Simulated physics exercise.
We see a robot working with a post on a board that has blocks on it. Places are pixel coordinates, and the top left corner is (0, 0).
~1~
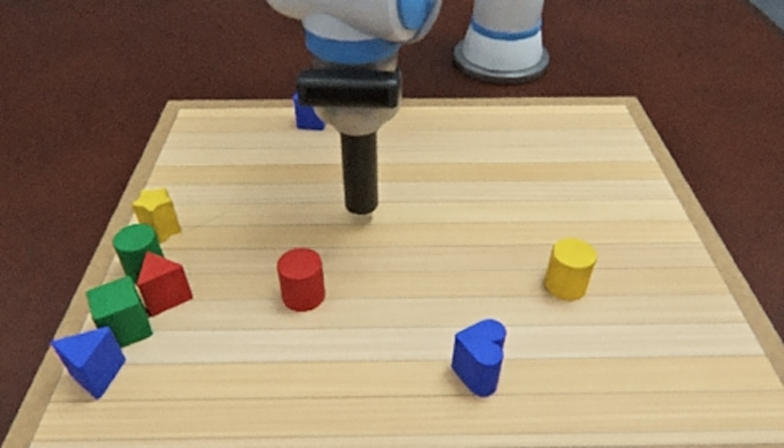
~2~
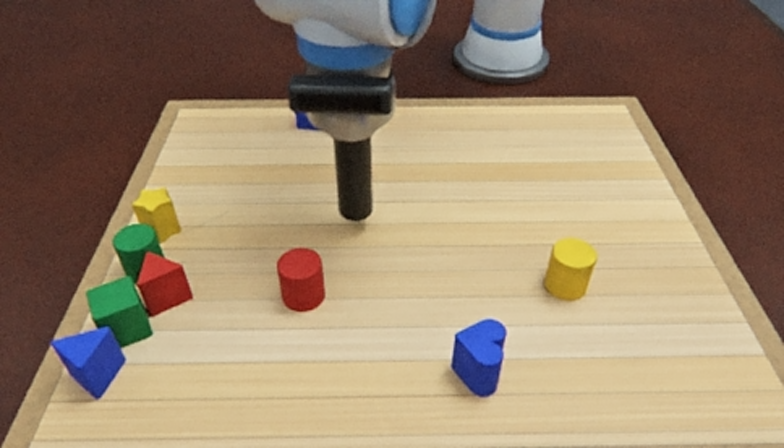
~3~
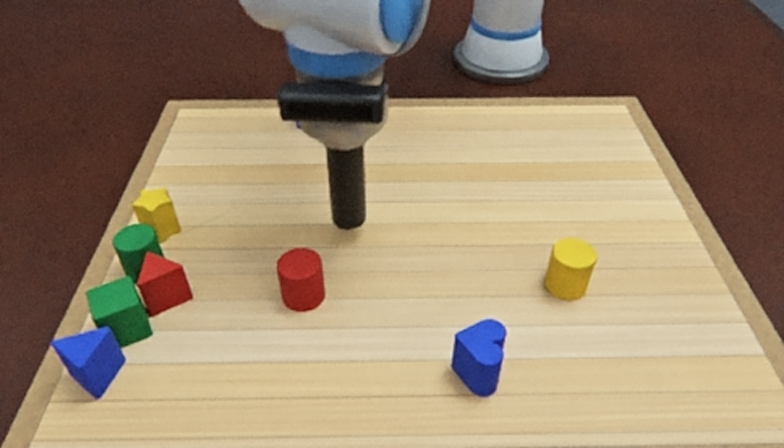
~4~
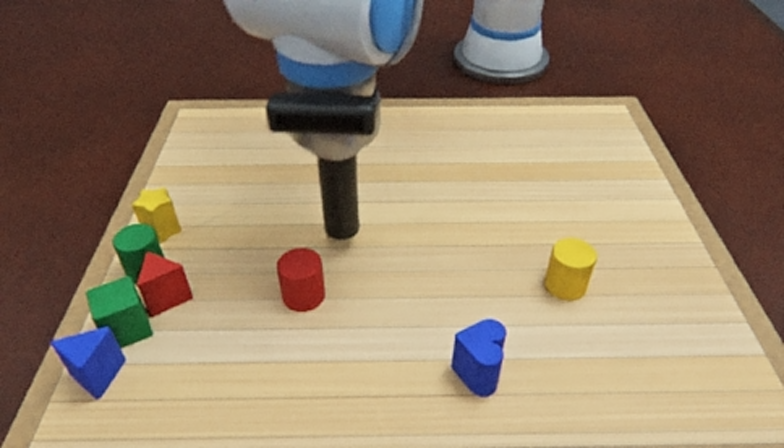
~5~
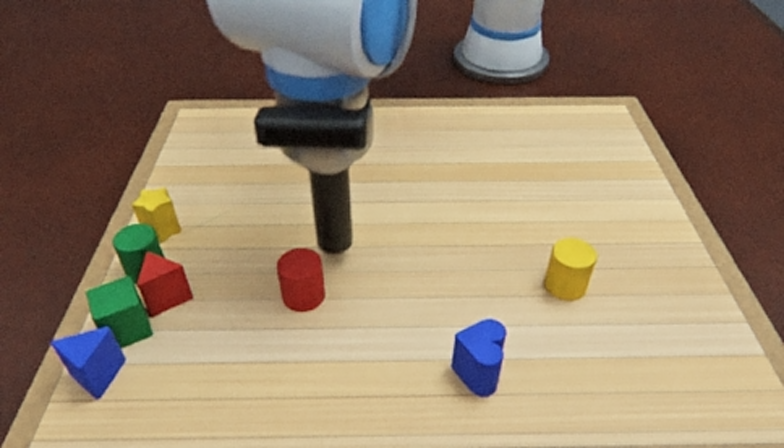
A robot arm holding a dark post hangs over a pale wooden board, seen from a fixed, raised view facing the arm. A red cylinder sits left of centre, a yellow cylinder and a blue heart to the right, with yellow, green, red and blue blocks clustered at the left edge. The post glides slowly toward the viewer and slightly left, nearing the red cylinder while the blocks stay still.
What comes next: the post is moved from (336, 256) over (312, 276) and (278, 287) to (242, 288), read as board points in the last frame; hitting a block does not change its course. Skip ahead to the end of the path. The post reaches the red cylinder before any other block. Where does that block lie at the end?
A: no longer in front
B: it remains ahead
A (no longer in front)
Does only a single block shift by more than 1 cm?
Yes, that is what happens.
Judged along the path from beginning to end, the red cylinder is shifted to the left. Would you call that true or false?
It is true.
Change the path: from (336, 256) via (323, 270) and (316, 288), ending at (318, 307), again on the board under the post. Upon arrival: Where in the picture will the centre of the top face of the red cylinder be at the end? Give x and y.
My best guess is (278, 297).
What follows on the original path. Halfway along, post (292, 270); red cylinder (279, 282).
At the end, post (238, 274); red triangular block still; red cylinder (271, 286).
